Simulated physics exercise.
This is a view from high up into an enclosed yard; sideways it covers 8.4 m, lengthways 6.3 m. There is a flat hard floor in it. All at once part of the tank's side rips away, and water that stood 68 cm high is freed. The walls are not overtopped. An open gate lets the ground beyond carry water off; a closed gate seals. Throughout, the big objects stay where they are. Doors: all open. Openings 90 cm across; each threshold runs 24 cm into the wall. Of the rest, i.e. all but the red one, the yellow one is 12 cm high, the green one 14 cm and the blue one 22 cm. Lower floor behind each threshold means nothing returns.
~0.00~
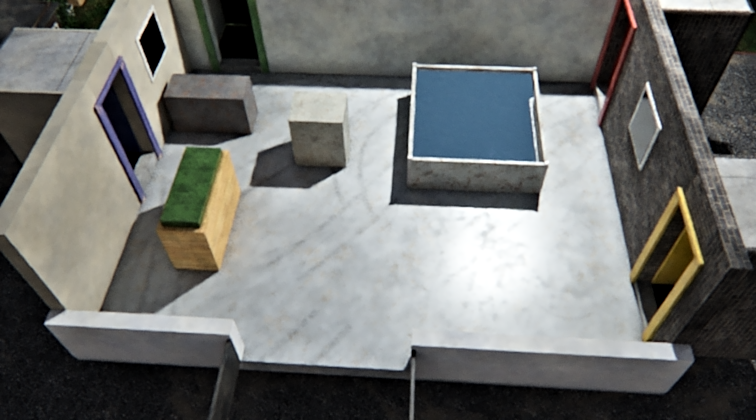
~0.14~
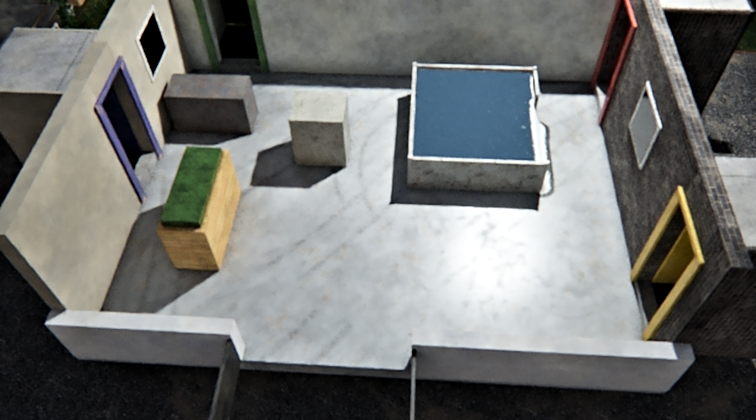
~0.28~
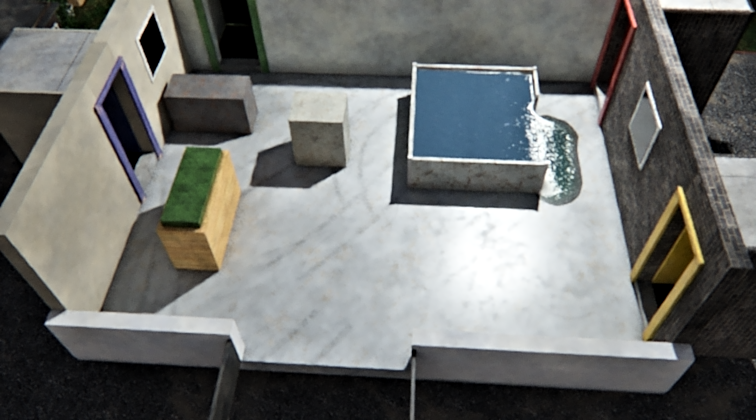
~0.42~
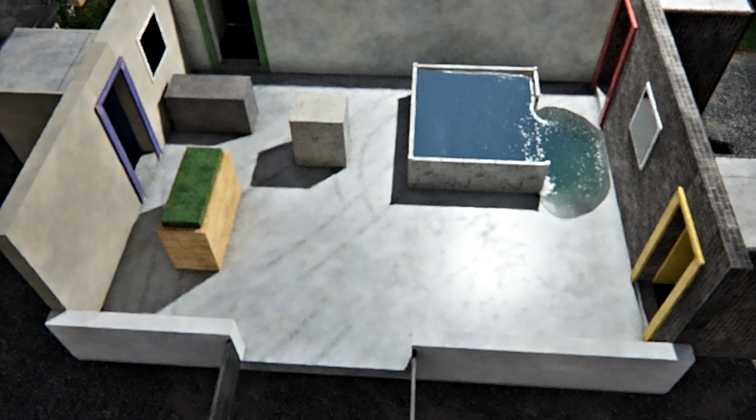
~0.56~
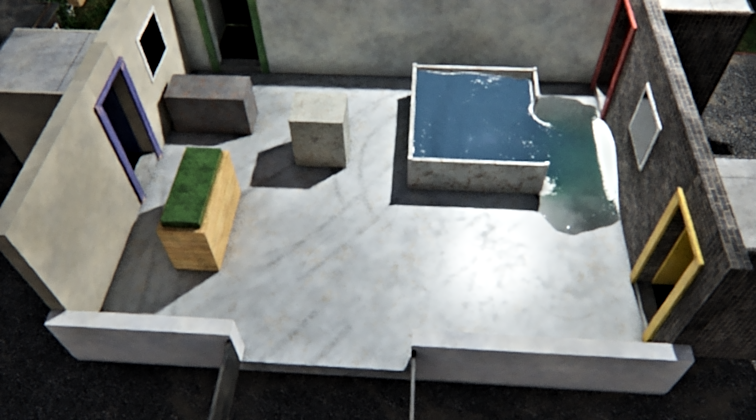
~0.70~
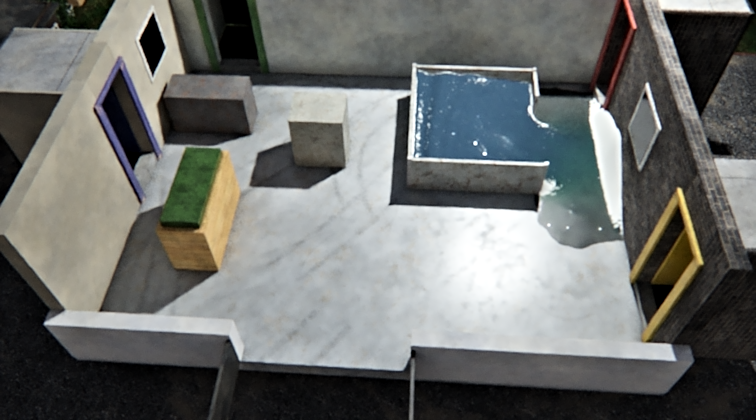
A walled yard with a pale, flat floor is seen from high above by a still camera, with an open gap in the low front wall. A purple-framed door and grass-topped wooden block stand left, a green-framed door behind, grey blocks near the centre-left, and red and yellow doorways right. Water bursts from the raised tank's right side, spreads to the right wall, then creeps forward along it.
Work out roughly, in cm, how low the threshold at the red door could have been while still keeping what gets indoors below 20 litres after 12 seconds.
No lower than about 25 cm.
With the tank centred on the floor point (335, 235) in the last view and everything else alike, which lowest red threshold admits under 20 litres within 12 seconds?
Close to 15 cm would do it.
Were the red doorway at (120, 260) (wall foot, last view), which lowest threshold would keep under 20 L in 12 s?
Something near 7.5 cm.
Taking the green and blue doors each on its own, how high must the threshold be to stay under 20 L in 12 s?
Close to 9.0 cm (green) and close to 5.0 cm (blue).
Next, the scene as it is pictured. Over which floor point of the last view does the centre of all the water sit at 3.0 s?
Near (519, 174).
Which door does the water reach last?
It's the blue door.
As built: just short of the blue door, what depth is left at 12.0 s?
About 8.0 cm.
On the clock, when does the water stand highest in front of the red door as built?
Crest at t of about 2.6 s.
After 1.4 s water covers 10 % of the floor, deepest (54 cm) near (604, 174); 21 cm at the red door, 1 litre in over its 20 cm threshold.
After 3.0 s water covers 30 % of the floor, deepest (38 cm) near (587, 88); 25 cm at the red door, 22 litres in over its 20 cm threshold.
After 12.0 s water covers 95 % of the floor, deepest (12 cm) near (124, 249); 8 cm at the red door, 51 litres in over its 20 cm threshold.
At the red door as built, the water arrived by 0.7 s and peaked near 27 cm at 2.6 s.
With a threshold of 20 cm, 51 litres would have come in within the 12 s; with 31.5 cm, 6 litres. So under 20 litres takes about 25 cm.
